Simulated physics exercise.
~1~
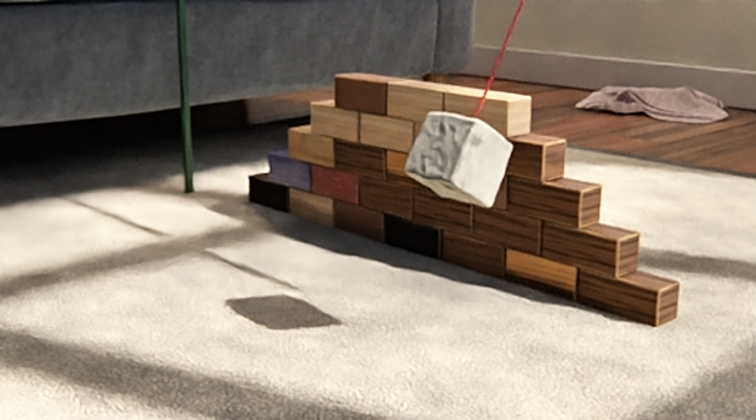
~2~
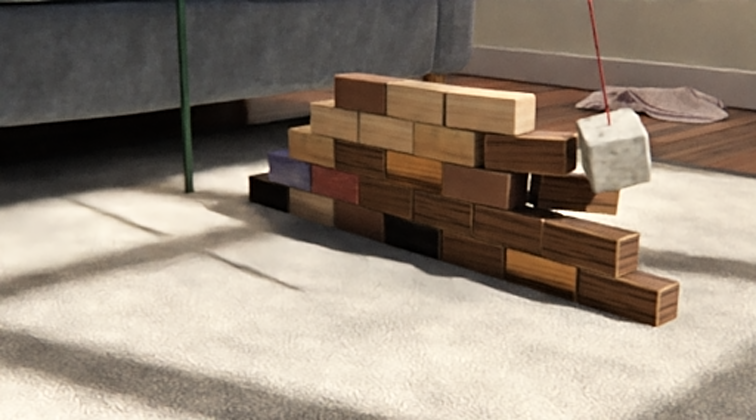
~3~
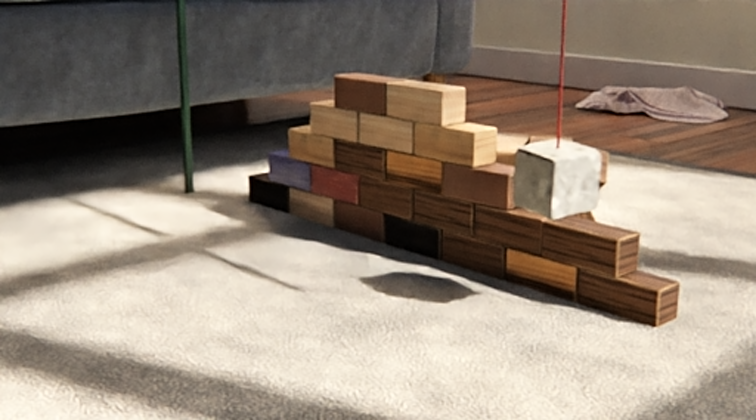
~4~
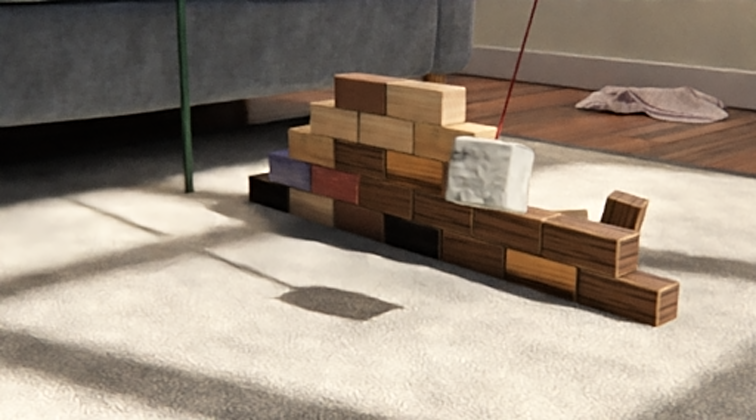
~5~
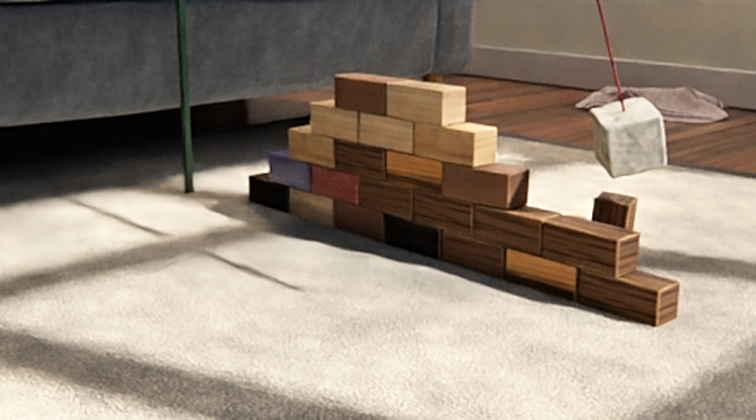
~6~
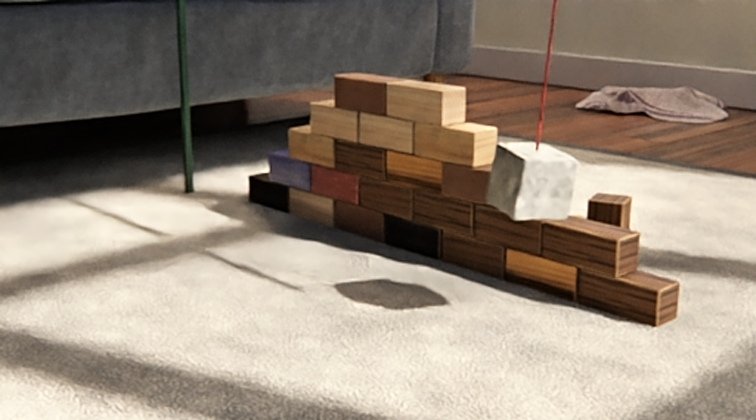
To begin with, a pale, rough cube hangs on a slanting red line in front of a stepped wall of wooden blocks on a carpet. It swings right, and blocks on the upper right side of the wall are pushed outward. As the cube swings back left, a few of them tumble down behind the lower steps, one tilting before it settles upright. The cube swings out to the right again, then returns left. At the end it is still hanging in front of the wall, which stands mostly intact, its red and blue blocks unmoved.
